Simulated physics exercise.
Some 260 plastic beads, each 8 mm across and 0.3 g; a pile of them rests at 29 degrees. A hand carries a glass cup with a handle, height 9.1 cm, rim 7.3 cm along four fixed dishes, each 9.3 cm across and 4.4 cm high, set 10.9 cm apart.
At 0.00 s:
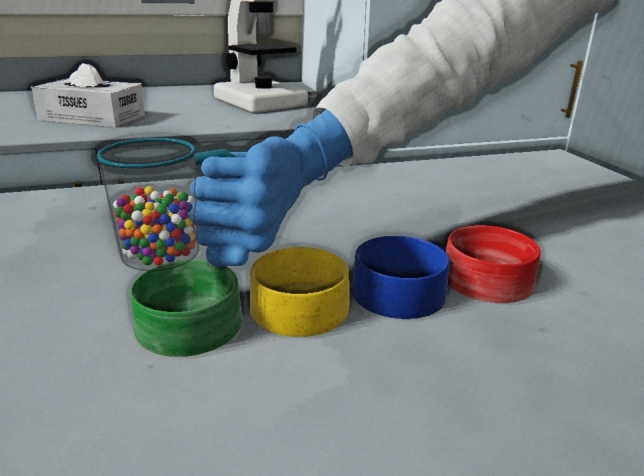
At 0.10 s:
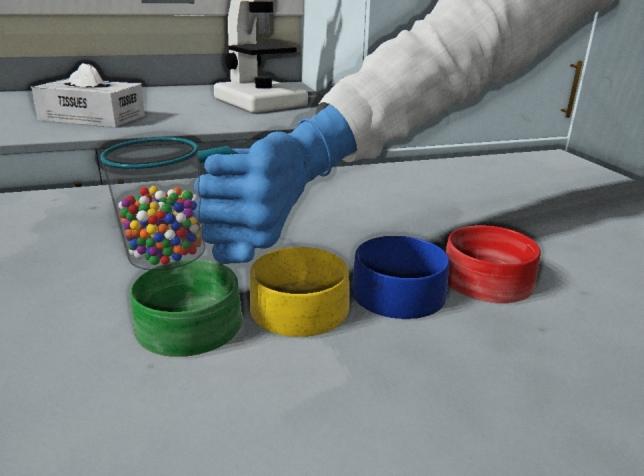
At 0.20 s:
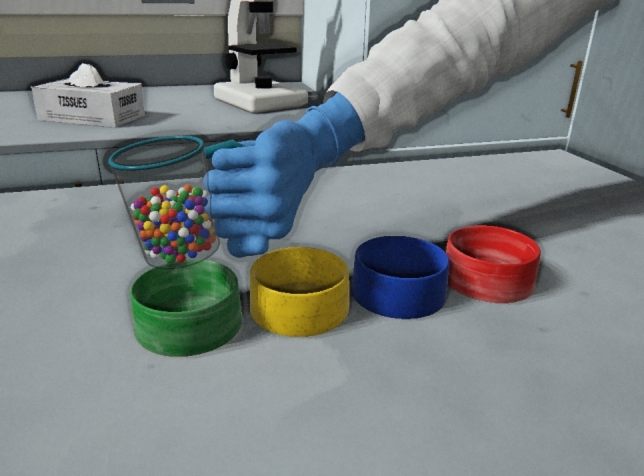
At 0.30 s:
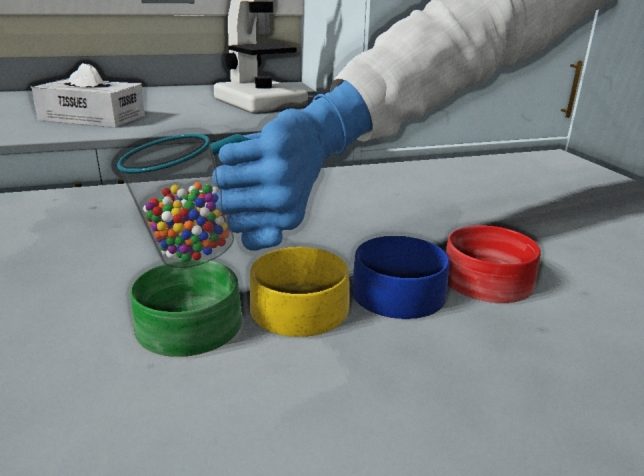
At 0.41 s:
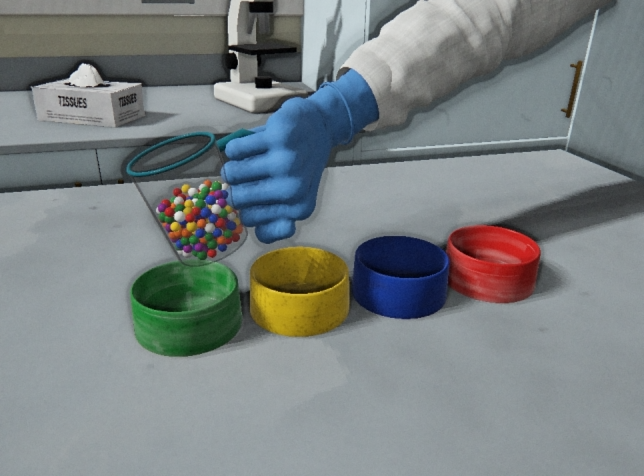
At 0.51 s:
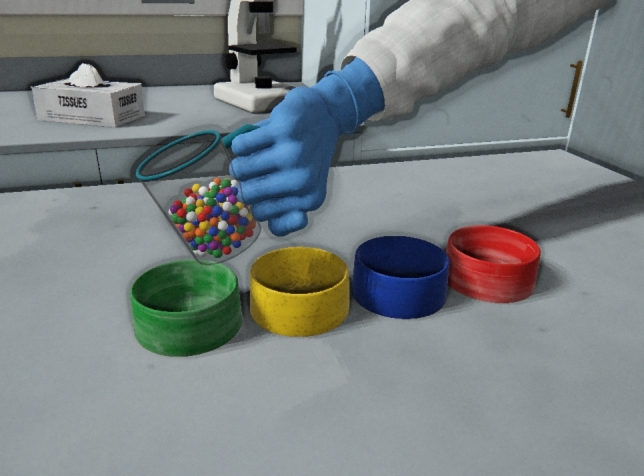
A blue-gloved hand lifted a clear cup of colorful beads off the gray table and moved it a little to the right, gradually tilting it to the left above the green and yellow dishes.
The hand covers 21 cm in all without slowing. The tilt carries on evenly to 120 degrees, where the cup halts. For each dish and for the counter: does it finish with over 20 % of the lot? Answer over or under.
Red under, blue under, green under, yellow over, counter under.
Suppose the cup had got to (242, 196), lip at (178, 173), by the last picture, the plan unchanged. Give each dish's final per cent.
Red 0, blue 0, green 0, yellow 100.
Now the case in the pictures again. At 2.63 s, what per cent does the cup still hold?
Some 0 per cent of the load.
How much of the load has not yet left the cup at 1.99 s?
Roughly 100 per cent.
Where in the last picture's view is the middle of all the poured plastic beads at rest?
At about (302, 290).
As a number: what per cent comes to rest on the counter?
About 0 per cent.
After 1.40 s, tilt 68 degrees; cup holds 100 %.
Then, at 1.99 s, tilt 98 degrees; cup holds 100 %.
Then, at 2.63 s, tilt 120 degrees; cup holds 0 %, yellow 100 %.
At rest (3.3 s), red 0 %, blue 0 %, green 0 %, yellow 100 %, counter 0 %.
